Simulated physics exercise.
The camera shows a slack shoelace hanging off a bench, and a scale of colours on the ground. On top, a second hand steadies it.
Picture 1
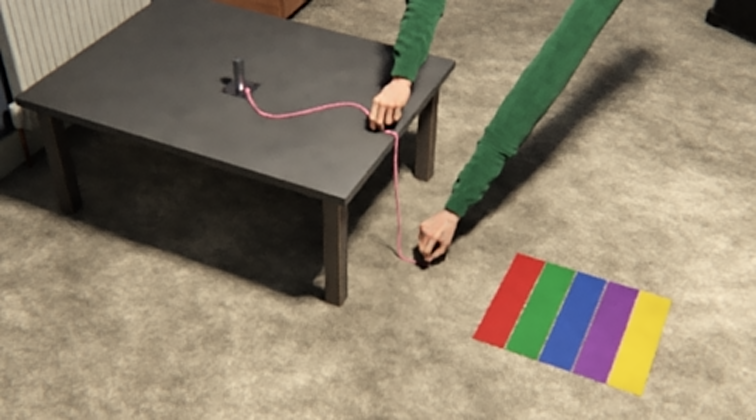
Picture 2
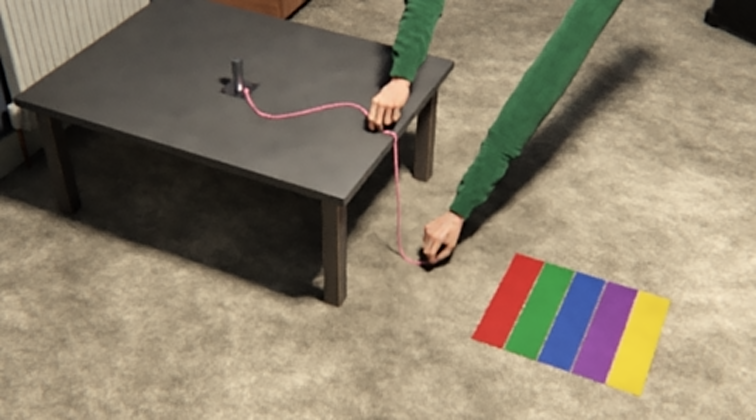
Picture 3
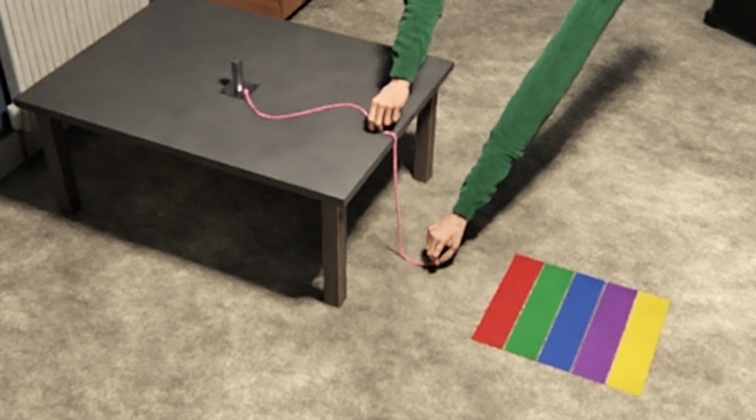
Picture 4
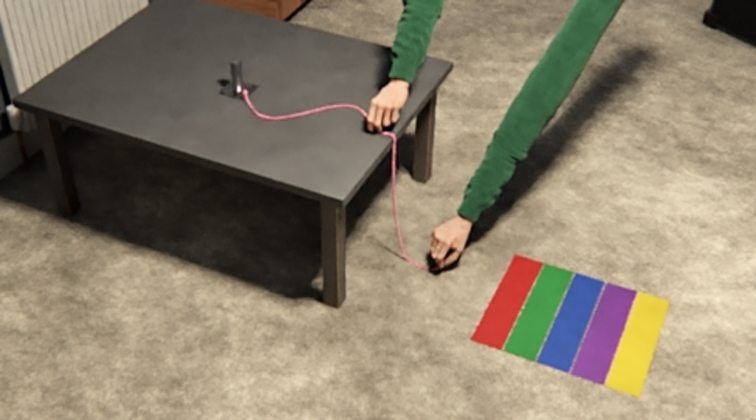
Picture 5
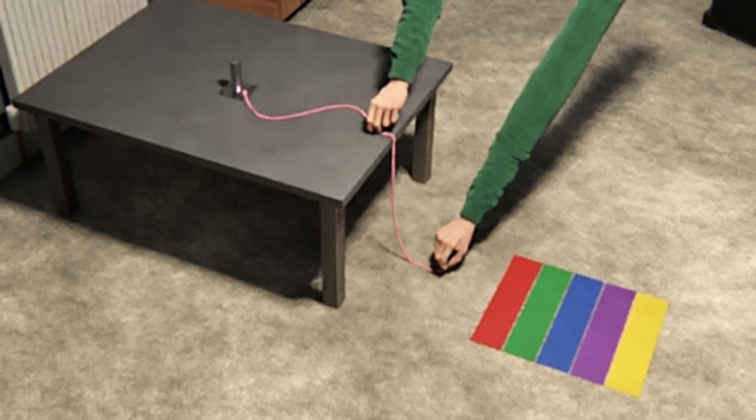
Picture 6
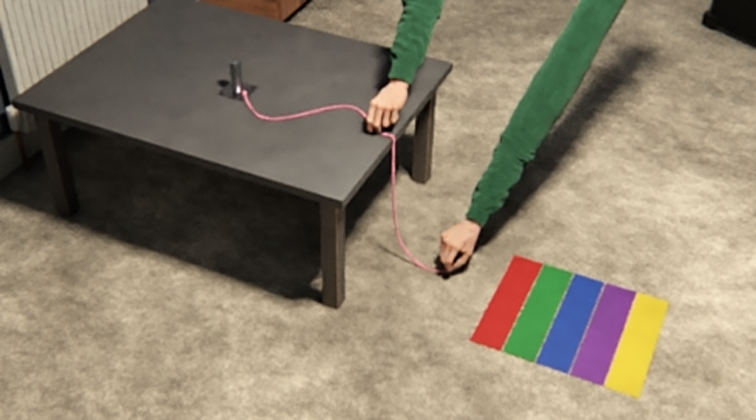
A hand near the floor moves slightly to the right, drawing the lower end of a slack pink shoelace a little toward the coloured strips, while the other green-sleeved arm keeps its hand at the dark table's edge.
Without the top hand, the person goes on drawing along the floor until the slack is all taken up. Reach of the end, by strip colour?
Blue.
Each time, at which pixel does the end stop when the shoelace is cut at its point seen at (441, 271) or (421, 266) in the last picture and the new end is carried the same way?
About (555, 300) and (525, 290).
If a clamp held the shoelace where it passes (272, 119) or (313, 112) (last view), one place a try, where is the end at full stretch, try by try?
First try close to (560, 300), second close to (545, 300).
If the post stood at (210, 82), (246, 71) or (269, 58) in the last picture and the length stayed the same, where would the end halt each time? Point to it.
Places per try: (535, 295); (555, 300); (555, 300).
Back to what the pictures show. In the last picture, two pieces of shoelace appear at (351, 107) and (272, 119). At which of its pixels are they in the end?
Final spots: (371, 129), then (298, 108).
Soon after, end near (520, 289); over red.
After that, end near (556, 301); over green.
At the stop, end near (577, 308); over blue. It halts on the blue strip.
